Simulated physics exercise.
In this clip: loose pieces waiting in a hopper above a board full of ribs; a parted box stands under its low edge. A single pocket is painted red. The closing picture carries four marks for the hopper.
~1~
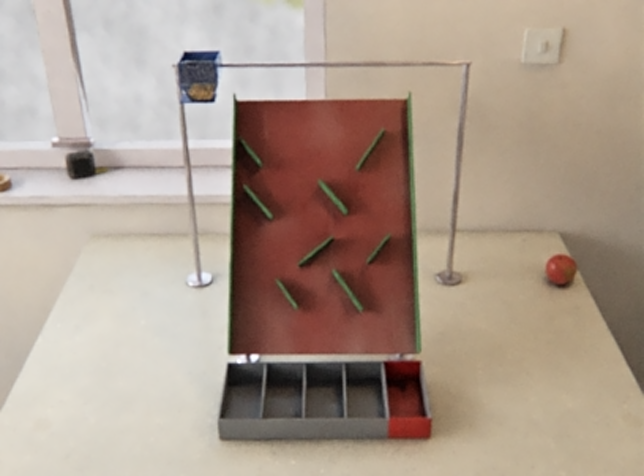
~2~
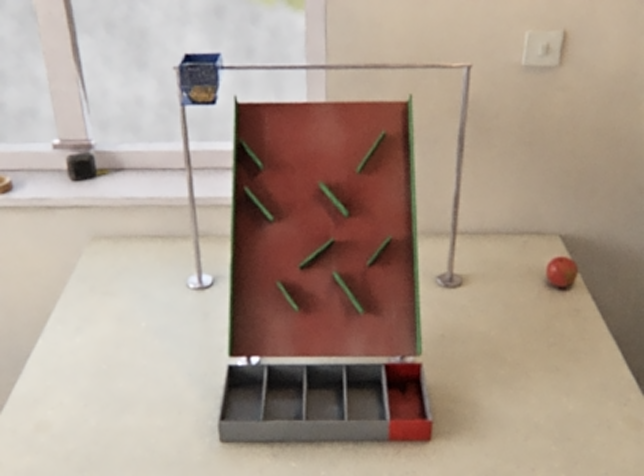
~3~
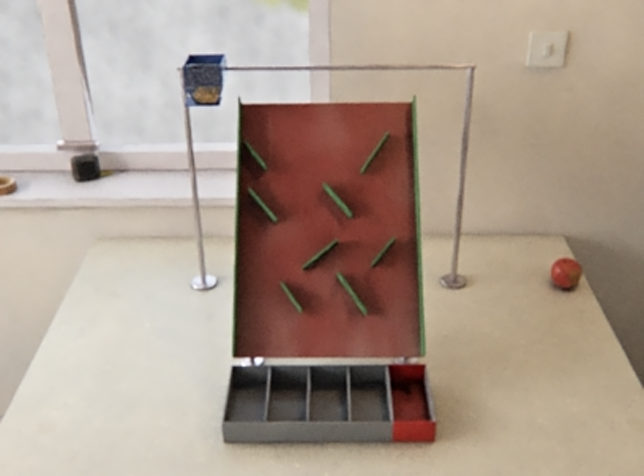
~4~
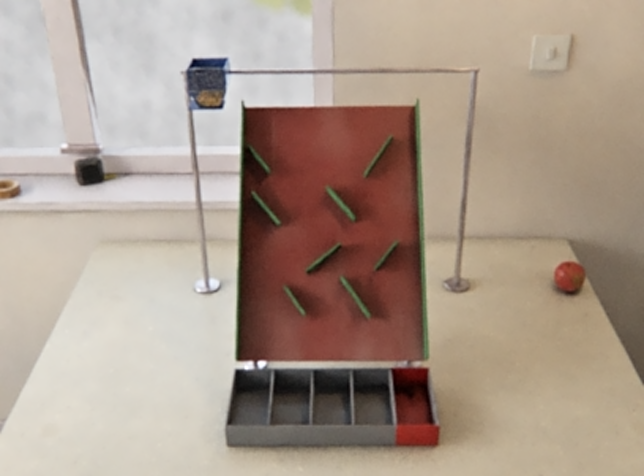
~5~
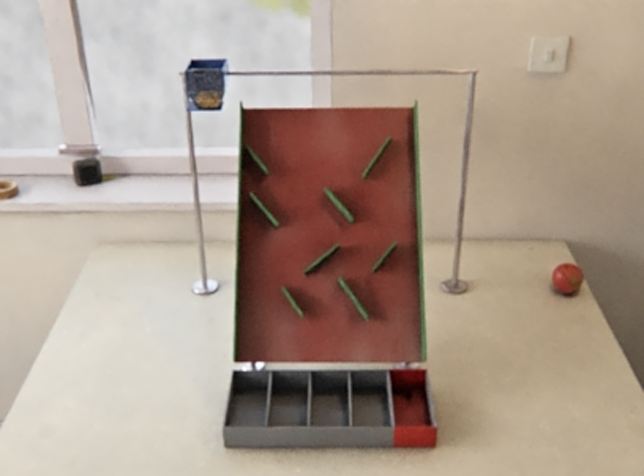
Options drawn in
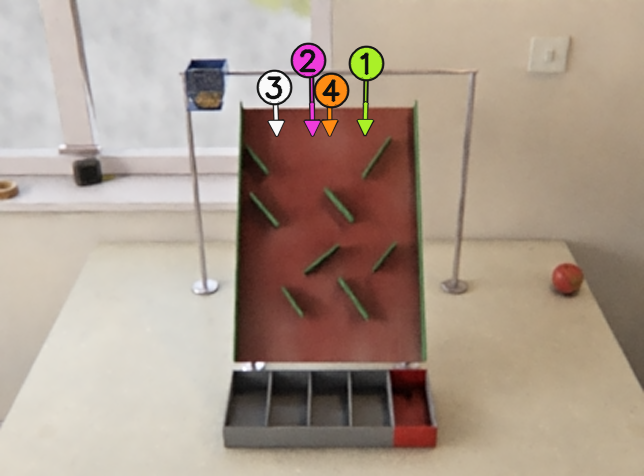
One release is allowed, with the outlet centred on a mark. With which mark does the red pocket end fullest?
1 works best here.
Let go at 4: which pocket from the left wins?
The fifth.
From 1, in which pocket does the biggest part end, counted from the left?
The fifth.
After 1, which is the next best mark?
The answer is 4.
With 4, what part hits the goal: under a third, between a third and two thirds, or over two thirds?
Mark 4 gives between a third and two thirds.
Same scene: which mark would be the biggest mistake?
That would be 3.
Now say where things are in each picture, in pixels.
In the first picture, hopper at (203, 93), dried chickpeas, door shut.
In the second picture, ribs (240, 138) to (262, 165), (358, 169) to (385, 131), (245, 188) to (273, 219).
In the third picture, ribs (324, 182) to (352, 215), (303, 267) to (338, 239), (372, 264) to (395, 237).
In the fourth picture, ribs (284, 285) to (305, 314), (341, 276) to (370, 316).
In the fifth picture, red pocket at (415, 436), number 5 of 5 from the left.
On the marked copy, mark 1 meets the board at (365, 129); mark 2 meets the board at (312, 130); mark 3 meets the board at (276, 130); mark 4 meets the board at (329, 129).
If 1 is chosen, most in the red pocket, about a quarter in other pockets.
If 2 is chosen, a small part in the red pocket, most in other pockets, a stray few outside the box.
If 3 is chosen, a stray few in the red pocket, nearly all in other pockets.
If 4 is chosen, about half in the red pocket, about half in other pockets.
